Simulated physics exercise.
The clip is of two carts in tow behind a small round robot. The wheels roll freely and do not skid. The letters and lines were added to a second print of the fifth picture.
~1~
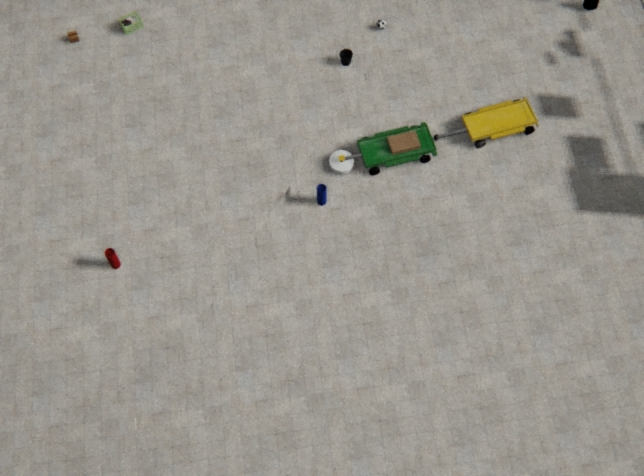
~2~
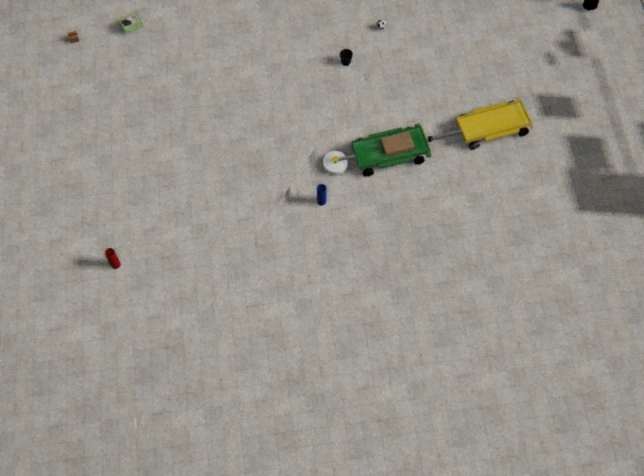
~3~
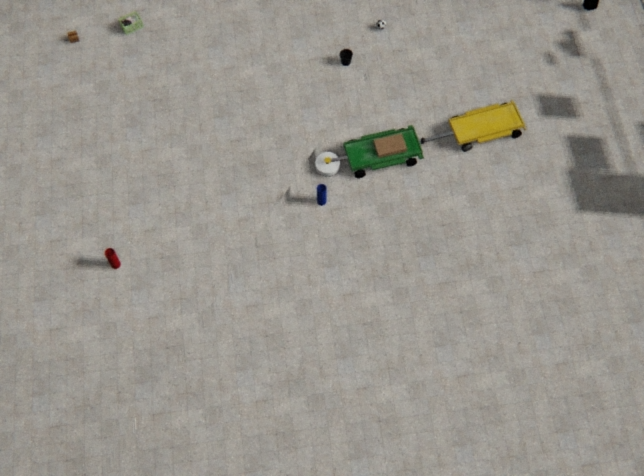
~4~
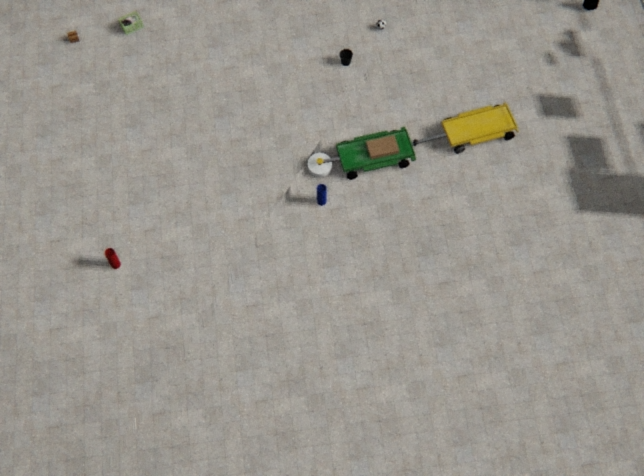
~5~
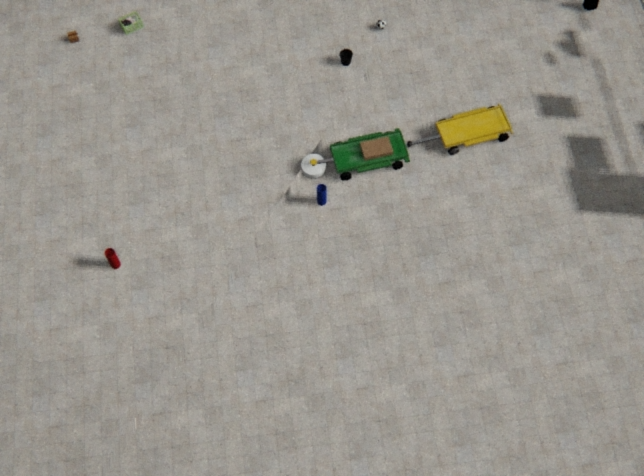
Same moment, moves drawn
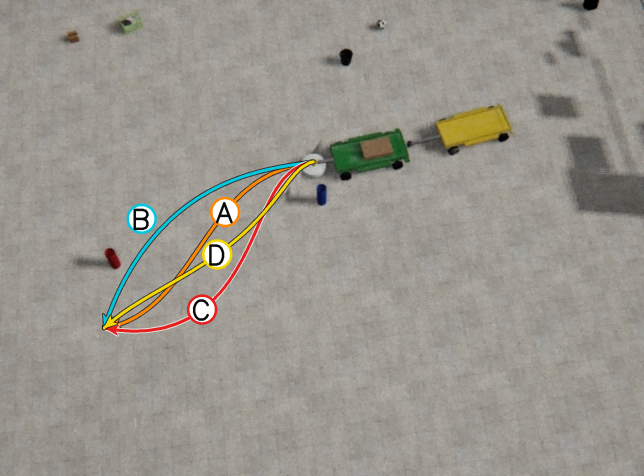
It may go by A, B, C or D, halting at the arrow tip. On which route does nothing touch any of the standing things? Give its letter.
Only A clears them all.
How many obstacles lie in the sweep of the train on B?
In all, one.
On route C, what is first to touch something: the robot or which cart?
It is the green cart.
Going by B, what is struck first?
It meets the red post.
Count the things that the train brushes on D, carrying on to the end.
One.
On the marked copy, A from (314, 162) via (209, 234) to (107, 328); B from (314, 162) via (185, 208) to (104, 328); C from (314, 162) via (237, 269) to (106, 328); D from (314, 162) via (225, 249) to (104, 328).
Taking A. A third of the way, robot (233, 207), last cart (387, 147).
Two thirds of the way, robot (177, 282), last cart (305, 174).
When it is over, robot (106, 331), last cart (243, 217); nothing has been touched.
As for the rest, B meets the red post; C meets the blue post; D meets the blue post.
